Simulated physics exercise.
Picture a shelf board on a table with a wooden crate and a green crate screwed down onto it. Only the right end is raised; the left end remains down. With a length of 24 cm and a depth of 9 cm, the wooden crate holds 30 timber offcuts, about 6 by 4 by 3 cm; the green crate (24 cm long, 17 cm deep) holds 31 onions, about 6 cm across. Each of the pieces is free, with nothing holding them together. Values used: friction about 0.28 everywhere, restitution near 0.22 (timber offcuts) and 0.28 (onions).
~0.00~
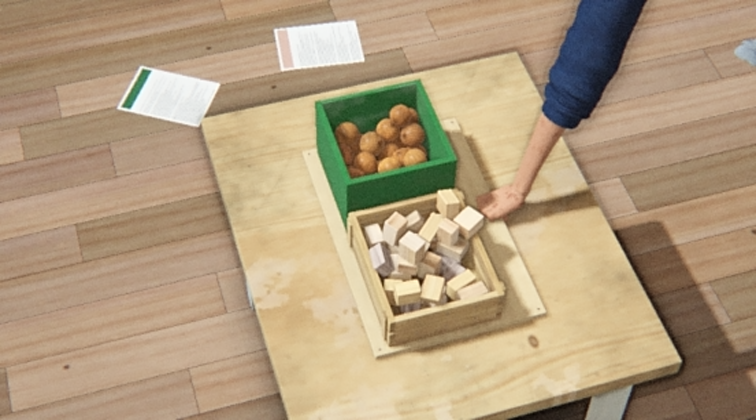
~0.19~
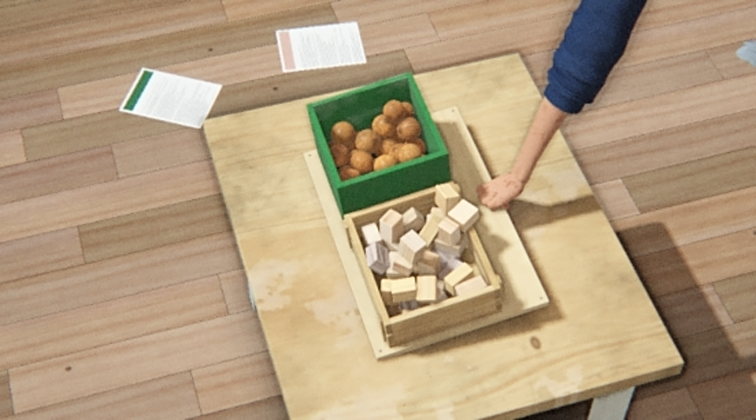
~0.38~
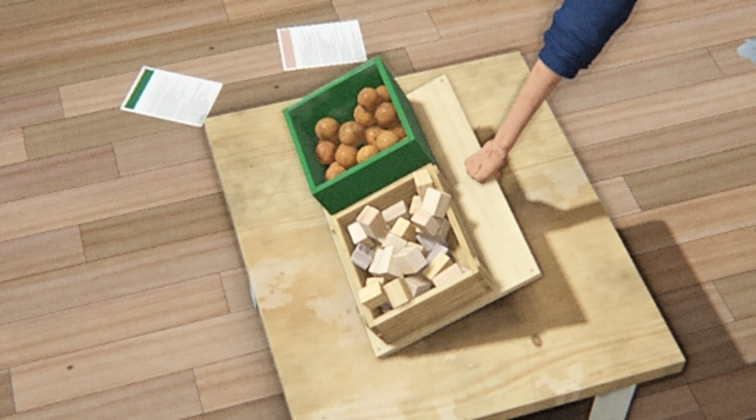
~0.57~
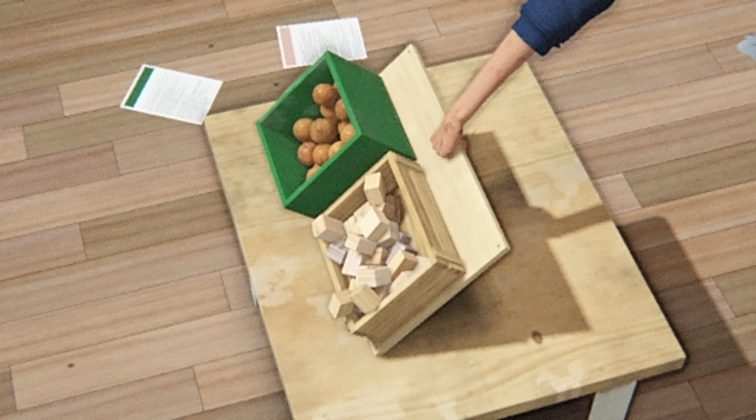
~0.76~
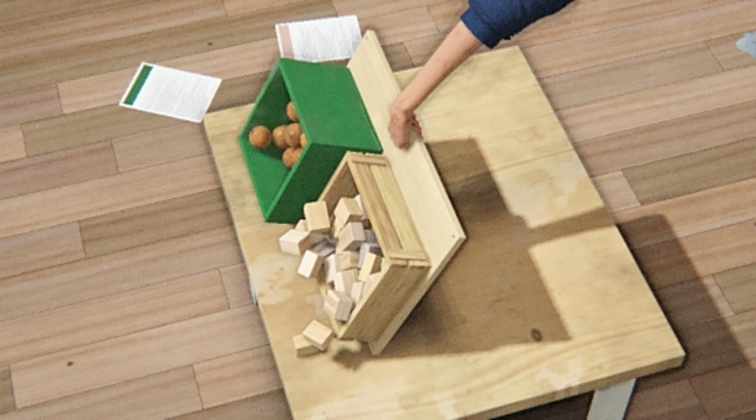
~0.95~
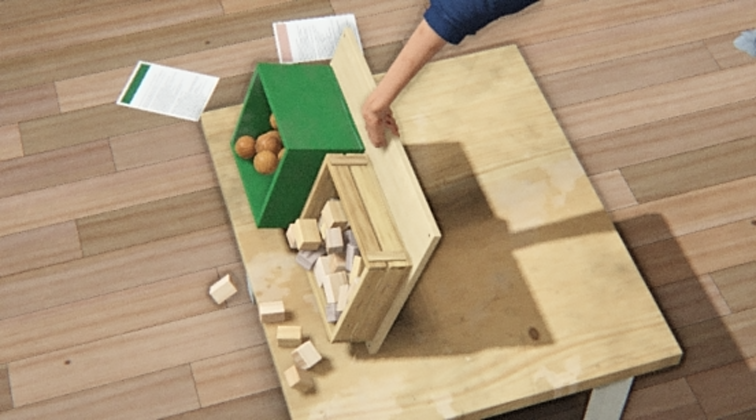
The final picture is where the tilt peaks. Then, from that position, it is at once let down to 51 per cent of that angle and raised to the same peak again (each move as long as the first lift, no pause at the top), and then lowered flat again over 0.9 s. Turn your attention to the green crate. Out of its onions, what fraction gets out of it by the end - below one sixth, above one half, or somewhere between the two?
By the end, below one sixth of them are out.
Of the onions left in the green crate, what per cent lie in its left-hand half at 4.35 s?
Share in that half: Close to 70 %.
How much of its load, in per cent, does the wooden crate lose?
About 20 percent for the wooden crate.
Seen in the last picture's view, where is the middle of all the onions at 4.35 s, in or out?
Close to (369, 165).
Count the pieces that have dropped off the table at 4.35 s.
I'd put the number around 4.
After 1.49 s, tilt 50°; the wooden crate is down by 5 of 30 and the green crate is down by 2 of 31.
After 2.17 s, tilt 43°; the wooden crate is down by 5 of 30 and the green crate is down by 2 of 31.
After 3.13 s, tilt 55°; the wooden crate is down by 5 of 30 and the green crate is down by 2 of 31.
When it is over (at 4.35 s), the wooden crate is down by 5 of 30 and the green crate is down by 2 of 31. Asked share, 2 of 31, 6 per cent.
